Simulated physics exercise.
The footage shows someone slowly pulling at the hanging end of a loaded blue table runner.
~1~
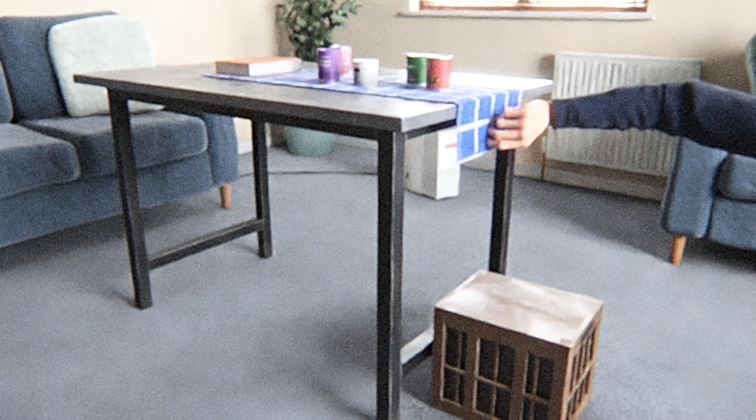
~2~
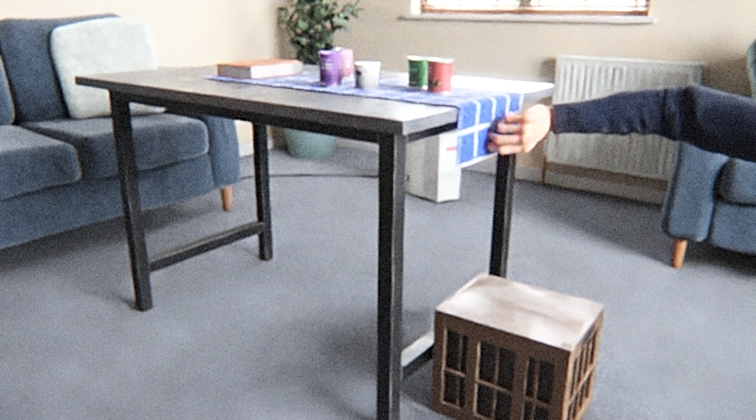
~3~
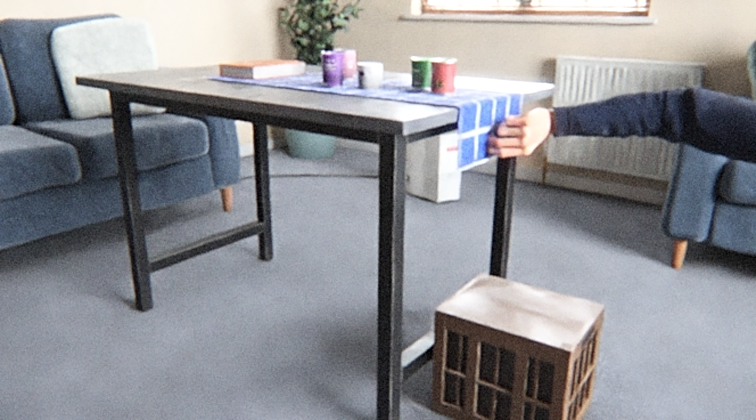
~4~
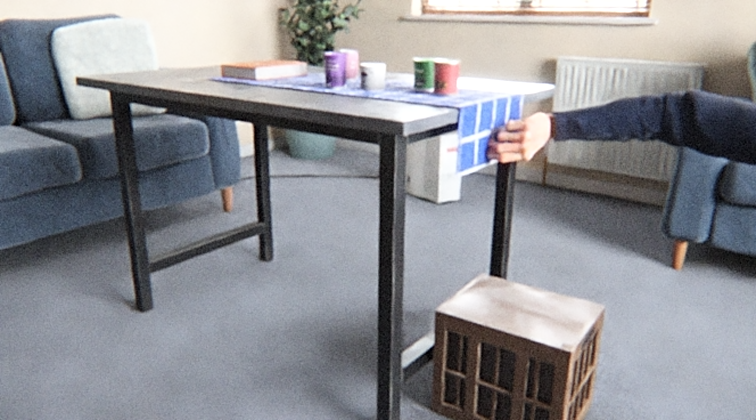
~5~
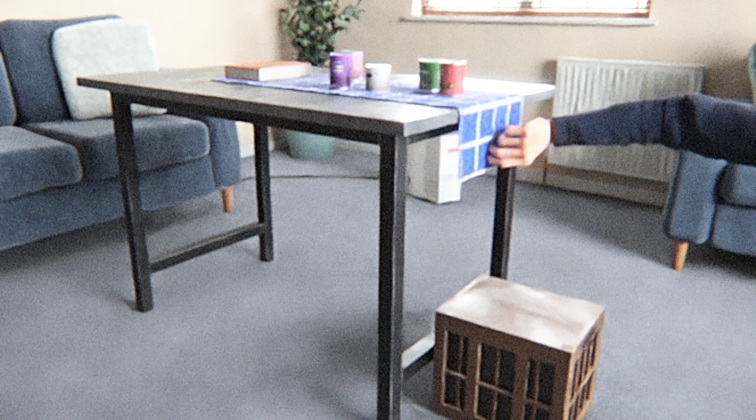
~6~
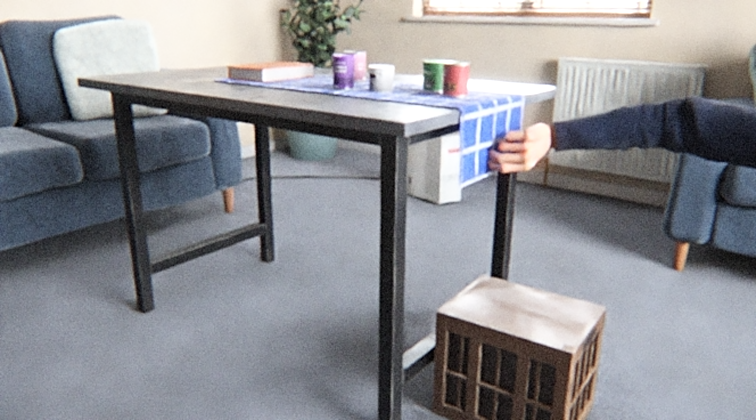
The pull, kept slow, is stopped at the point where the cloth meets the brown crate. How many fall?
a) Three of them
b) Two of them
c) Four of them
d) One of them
a, three of them.
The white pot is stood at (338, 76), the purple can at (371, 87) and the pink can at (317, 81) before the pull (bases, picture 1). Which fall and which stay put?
Outcome: White pot is still in place, purple can is gone, pink can is still in place.
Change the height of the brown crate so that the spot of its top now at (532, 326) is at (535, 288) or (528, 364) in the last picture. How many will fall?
If so, 2 and 4.
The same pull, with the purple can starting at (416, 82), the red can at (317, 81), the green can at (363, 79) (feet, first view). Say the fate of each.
Purple can: Off. Red can: Still up. Green can: Still up.
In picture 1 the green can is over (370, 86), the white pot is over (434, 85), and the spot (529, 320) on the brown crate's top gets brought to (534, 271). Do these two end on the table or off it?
Here's what happens: The green can remains aboard, the white pot leaves its perch.
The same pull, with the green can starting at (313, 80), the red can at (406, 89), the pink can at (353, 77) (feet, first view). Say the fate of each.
I reckon the green can hangs on, the red can takes a fall and the pink can hangs on.
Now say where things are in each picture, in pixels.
The first picture shows hem (456, 165); red can (439, 56); green can (418, 55); white pot (365, 60); purple can (328, 49); pink can (340, 46); top of the crate (529, 320).
The second picture shows hem (455, 169); red can (441, 59).
The third picture shows hem (457, 173); green can (423, 59).
The fourth picture shows hem (456, 177); white pot (373, 65); top of the crate (530, 325).
The fifth picture shows hem (459, 183); purple can (340, 54).
The sixth picture shows hem (459, 188); red can (457, 62); green can (435, 61); white pot (381, 66); purple can (343, 55); pink can (355, 52).
Soon after, hem near (489, 218); all still up.
After that, hem near (488, 260); red can and green can gone.
And then, hem on the crate; red can, green can and white pot gone.
In the end, hem on the crate; red can, green can and white pot gone. The answer is three.
